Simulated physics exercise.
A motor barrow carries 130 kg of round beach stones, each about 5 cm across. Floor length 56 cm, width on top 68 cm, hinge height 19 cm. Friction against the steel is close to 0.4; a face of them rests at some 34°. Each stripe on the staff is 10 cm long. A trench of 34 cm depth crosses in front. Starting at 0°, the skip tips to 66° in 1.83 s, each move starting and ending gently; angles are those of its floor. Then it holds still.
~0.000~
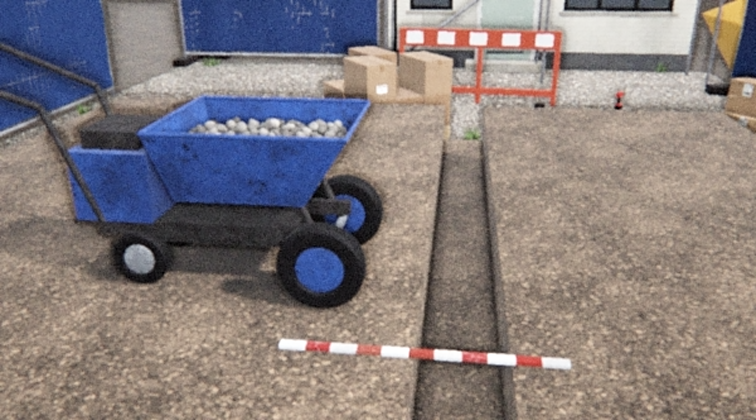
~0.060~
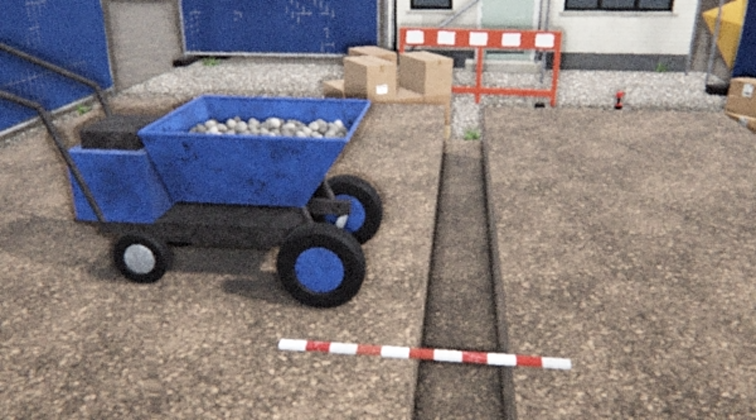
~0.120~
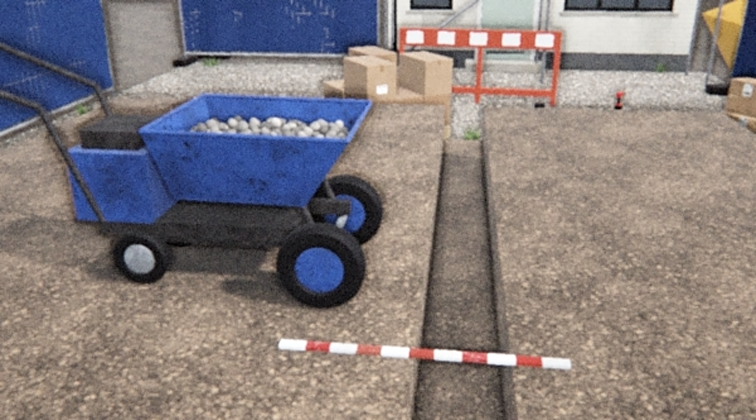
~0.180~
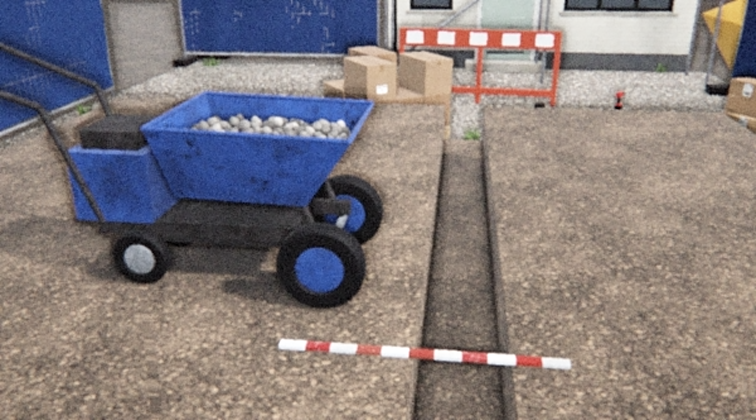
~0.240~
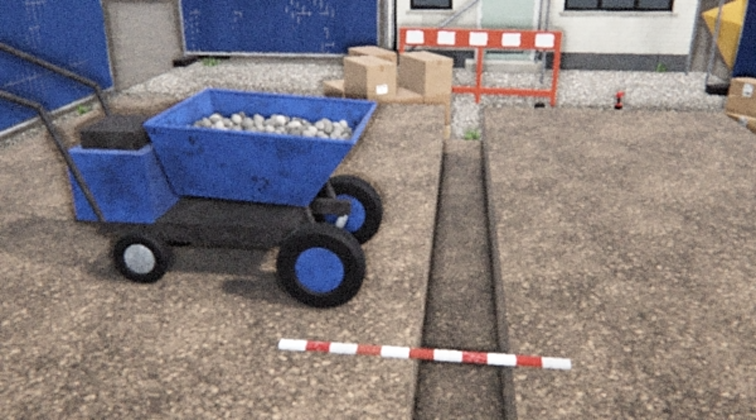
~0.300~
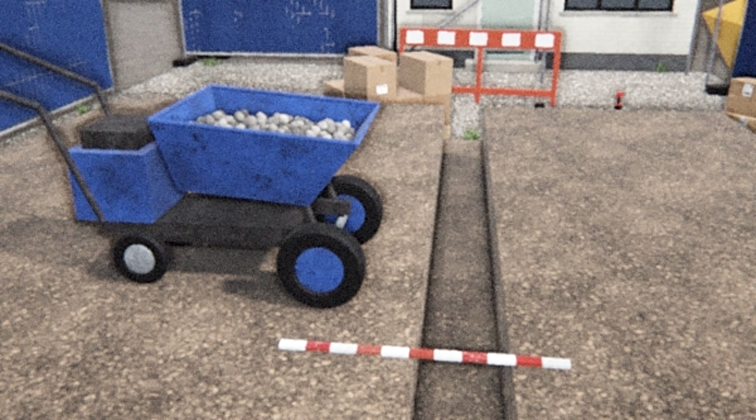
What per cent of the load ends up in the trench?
Some 69 per cent of it.
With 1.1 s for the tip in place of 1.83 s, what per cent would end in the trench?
In that case some 60 per cent.
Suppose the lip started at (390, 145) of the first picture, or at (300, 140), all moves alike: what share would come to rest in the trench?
About 30 and 100 per cent.
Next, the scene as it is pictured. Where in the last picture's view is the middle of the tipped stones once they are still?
Around (480, 325).
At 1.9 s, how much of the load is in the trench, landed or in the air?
About 20 per cent by then.
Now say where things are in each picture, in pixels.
Lip at (346, 141), floor tilted 0°, highest stones at (276, 127), in the first picture.
The skip is at 0°, its lip at (346, 141); the top of the load is at (277, 127); the stones move at 0.1 m/s on average, in the second picture.
Lip at (348, 142), floor tilted 1°, highest stones at (267, 125); the stones move at 0.1 m/s on average, in the third picture.
Lip at (350, 142), floor tilted 2°, highest stones at (249, 125); the stones move at 0.2 m/s on average, in the fourth picture.
Lip at (353, 143), floor tilted 3°, highest stones at (244, 123); the stones move at 0.2 m/s on average, in the fifth picture.
Lip at (357, 145), floor tilted 5°, highest stones at (239, 120); the stones move at 0.3 m/s on average, in the sixth picture.
After 1.4 s the floor is at 56°; 100 % in the skip; the foremost stones are at (452, 196).
After 1.9 s the floor is at 66°; 61 % in the skip, 22 % in the trench, 17 % past the trench; the foremost stones are at (583, 275).
After 2.3 s the floor is at 66°; 37 % in the skip, 35 % in the trench, 28 % past the trench; the foremost stones are at (684, 292).
After 4.2 s the floor is at 66°; 2 % in the skip, 69 % in the trench, 28 % past the trench; the foremost stones are past the picture's edge.
